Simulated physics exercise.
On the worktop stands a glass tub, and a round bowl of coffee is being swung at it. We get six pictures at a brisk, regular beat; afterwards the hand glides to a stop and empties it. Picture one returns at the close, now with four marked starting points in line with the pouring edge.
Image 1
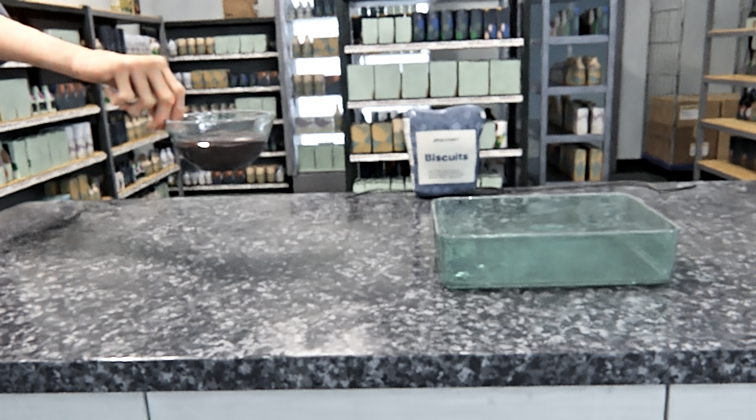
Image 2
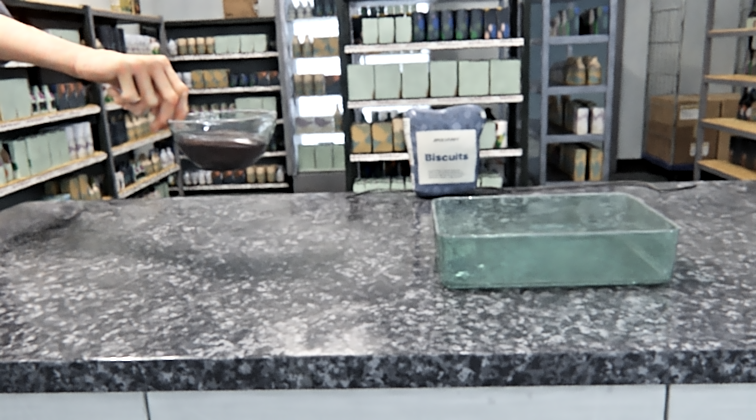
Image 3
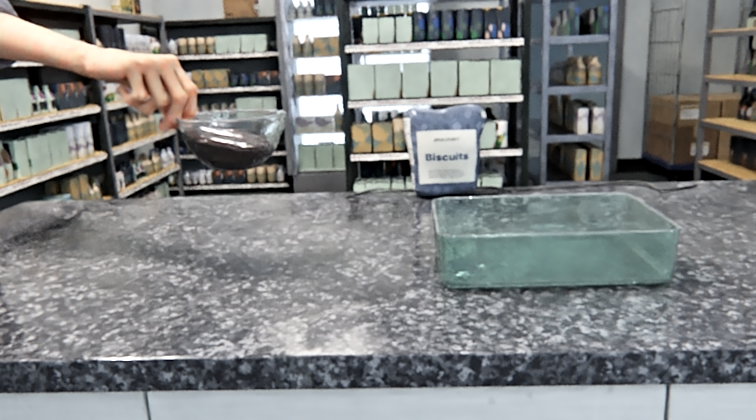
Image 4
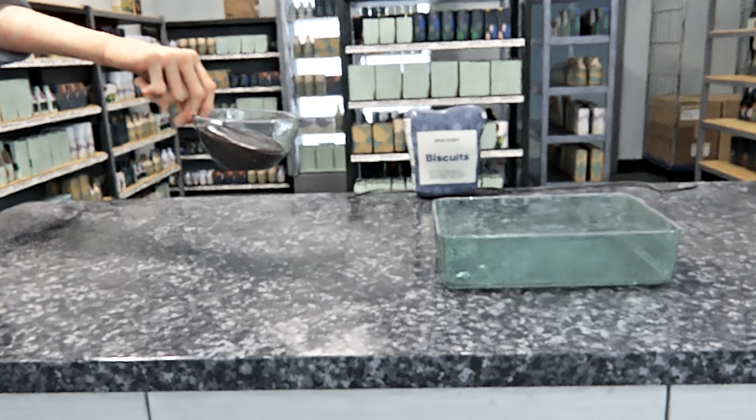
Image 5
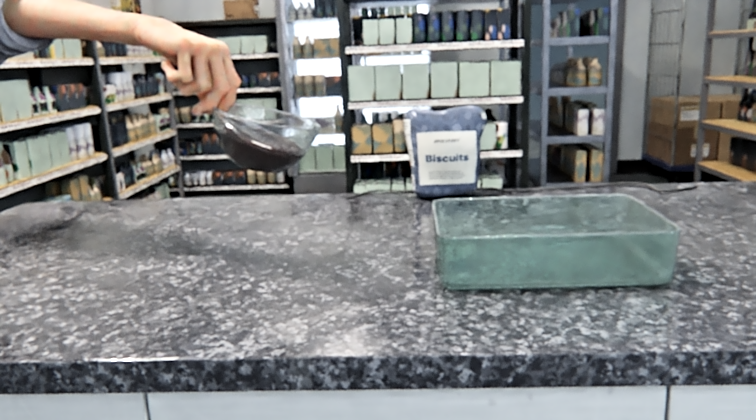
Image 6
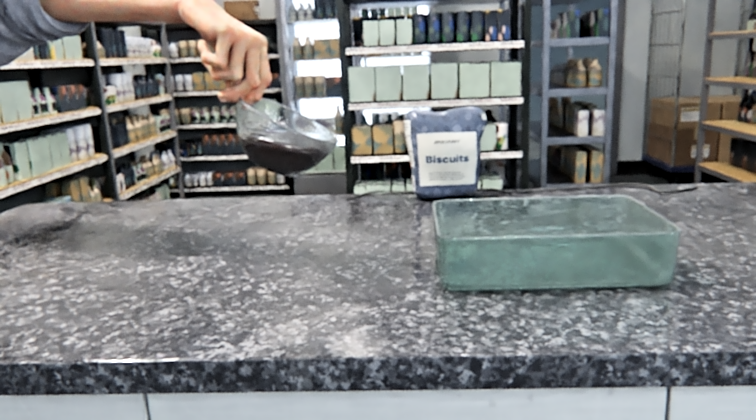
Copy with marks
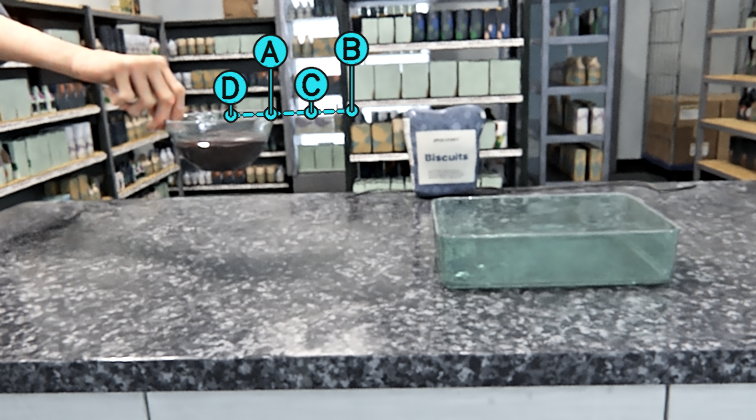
In this clip, a hand holds a round glass bowl of dark contents above a speckled worktop, then moves it a short way right while tilting it, as a green-tinted glass tub and a biscuits packet stay still.
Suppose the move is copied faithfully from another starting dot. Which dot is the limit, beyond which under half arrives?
The answer is dot C.
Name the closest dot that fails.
Here it is dot A.
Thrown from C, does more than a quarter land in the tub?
Yes, clearly.
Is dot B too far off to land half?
No.
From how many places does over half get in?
Two.
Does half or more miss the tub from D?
Yes.
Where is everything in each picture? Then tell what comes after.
The first frame shows upright, lip at (270, 113); tub from (440, 286) to (671, 281); nothing has left yet.
The second frame shows upright, lip at (273, 113); nothing has left yet.
The third frame shows upright, lip at (282, 113); nothing has left yet.
The fourth frame shows tipped about 5°, lip at (299, 117); nothing has left yet.
The fifth frame shows tipped about 15°, lip at (318, 127); nothing has left yet.
The sixth frame shows tipped about 28°, lip at (337, 140); nothing has left yet.
In cyan, A at (270, 113); B at (351, 110); C at (311, 112); D at (230, 115).
For dot A, about 17 % lands in the tub, 80 % falls short and 3 % goes beside or beyond.
For dot B, about 91 % lands in the tub, 2 % falls short and 7 % goes beside or beyond.
For dot C, about 71 % lands in the tub, 22 % falls short and 7 % goes beside or beyond.
For dot D, about 0 % lands in the tub, 100 % falls short.
